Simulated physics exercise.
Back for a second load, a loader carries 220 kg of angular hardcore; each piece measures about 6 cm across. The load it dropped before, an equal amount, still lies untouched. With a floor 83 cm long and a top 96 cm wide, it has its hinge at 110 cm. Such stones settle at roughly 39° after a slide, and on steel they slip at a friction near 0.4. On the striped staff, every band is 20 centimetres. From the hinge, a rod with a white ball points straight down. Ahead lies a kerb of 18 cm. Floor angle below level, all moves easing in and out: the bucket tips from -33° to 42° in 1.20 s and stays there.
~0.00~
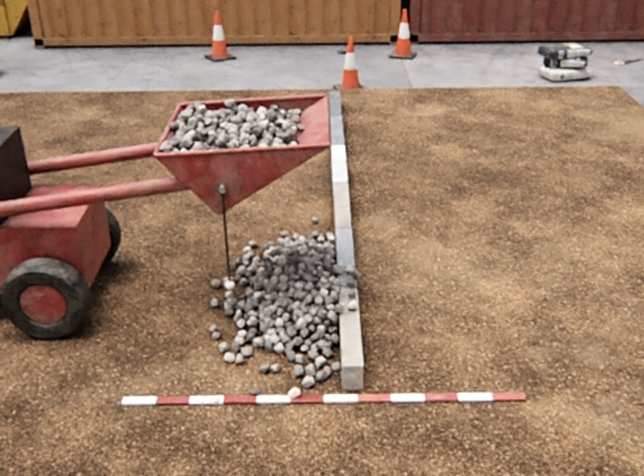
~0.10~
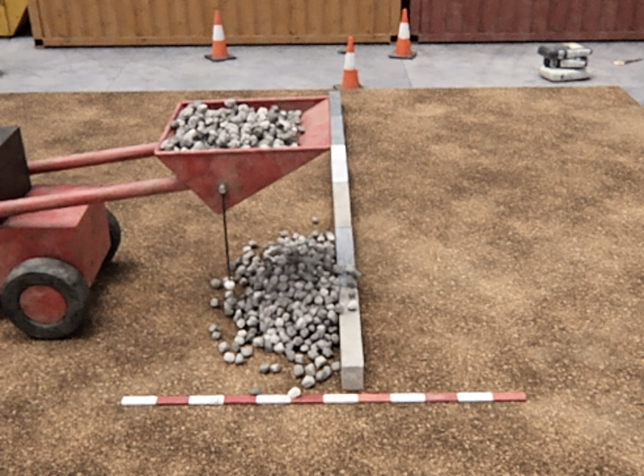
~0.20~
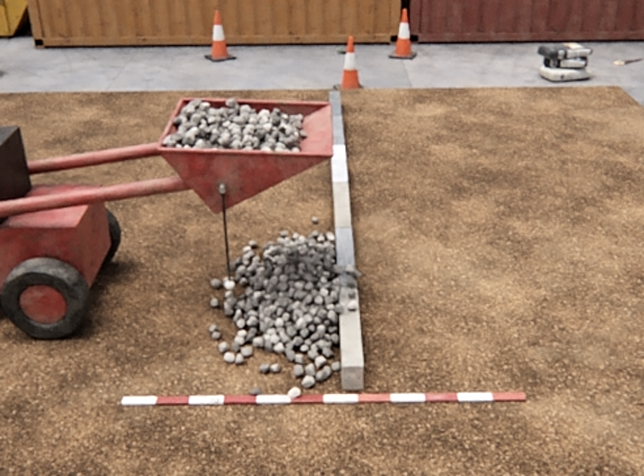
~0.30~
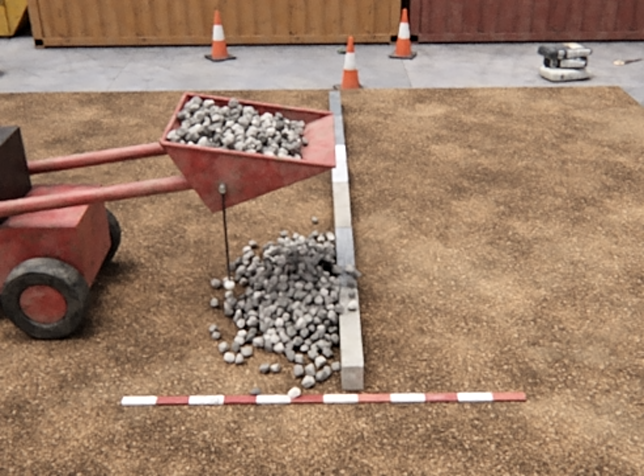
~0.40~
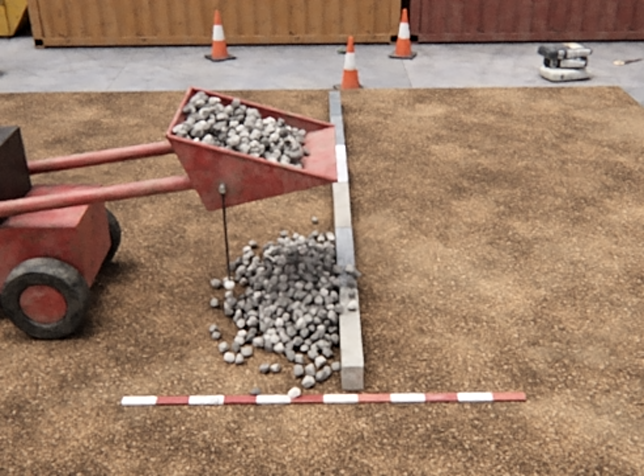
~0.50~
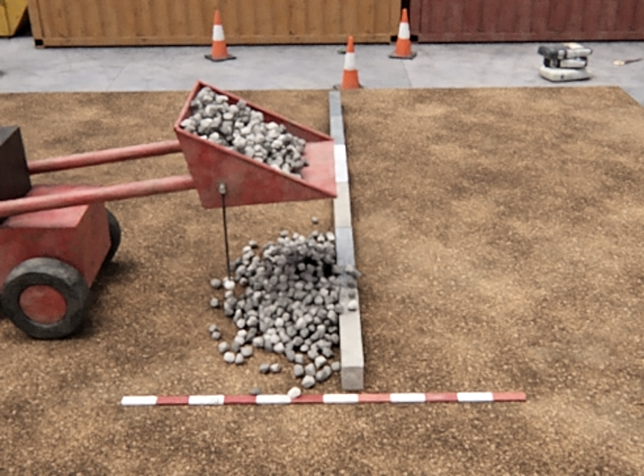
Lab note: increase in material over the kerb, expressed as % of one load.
Increase: 42 %.
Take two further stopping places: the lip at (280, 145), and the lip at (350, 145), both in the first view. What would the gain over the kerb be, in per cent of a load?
I'd expect near 5 per cent first and near 80 per cent next.
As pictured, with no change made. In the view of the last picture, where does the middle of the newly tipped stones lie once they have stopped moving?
They come to rest centred about (342, 282).
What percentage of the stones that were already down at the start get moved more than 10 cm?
Close to 0 in a hundred of them.
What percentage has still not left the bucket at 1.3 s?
Roughly 70 per cent is still inside.
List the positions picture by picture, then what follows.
In the first picture, the bucket is at -33°, its lip at (330, 145); the top of the load is at (216, 113). The earlier load is highest near (306, 270), 26 cm above ground level, 100 % on this side of the kerb.
In the second picture, the bucket is at -32°, its lip at (331, 148); the top of the load is at (208, 114); the stones move at 0.1 m/s on average.
In the third picture, the bucket is at -27°, its lip at (334, 155); the top of the load is at (198, 113); the stones move at 0.2 m/s on average.
In the fourth picture, the bucket is at -21°, its lip at (336, 166); the top of the load is at (195, 111); the stones move at 0.2 m/s on average.
In the fifth picture, the bucket is at -14°, its lip at (338, 181); the top of the load is at (199, 106); the stones move at 0.3 m/s on average.
The sixth picture shows lip at (337, 197), floor tilted -5°, highest stones at (204, 101); the stones move at 0.3 m/s on average.
After 0.9 s the floor is at 30°; in per cent of one load, 100 in the bucket, 100 on this side of the kerb; the foremost stones are at (347, 285).
After 1.3 s the floor is at 42°; in per cent of one load, 70 in the bucket, 130 on this side of the kerb; the foremost stones are at (349, 276).
After 1.6 s the floor is at 42°; in per cent of one load, 13 in the bucket, 166 on this side of the kerb, 21 over the kerb; the foremost stones are at (418, 293).
After 4.0 s the floor is at 42°; in per cent of one load, 0 in the bucket, 158 on this side of the kerb, 42 over the kerb; the foremost stones are at (492, 291). Net gain over the kerb, 42.
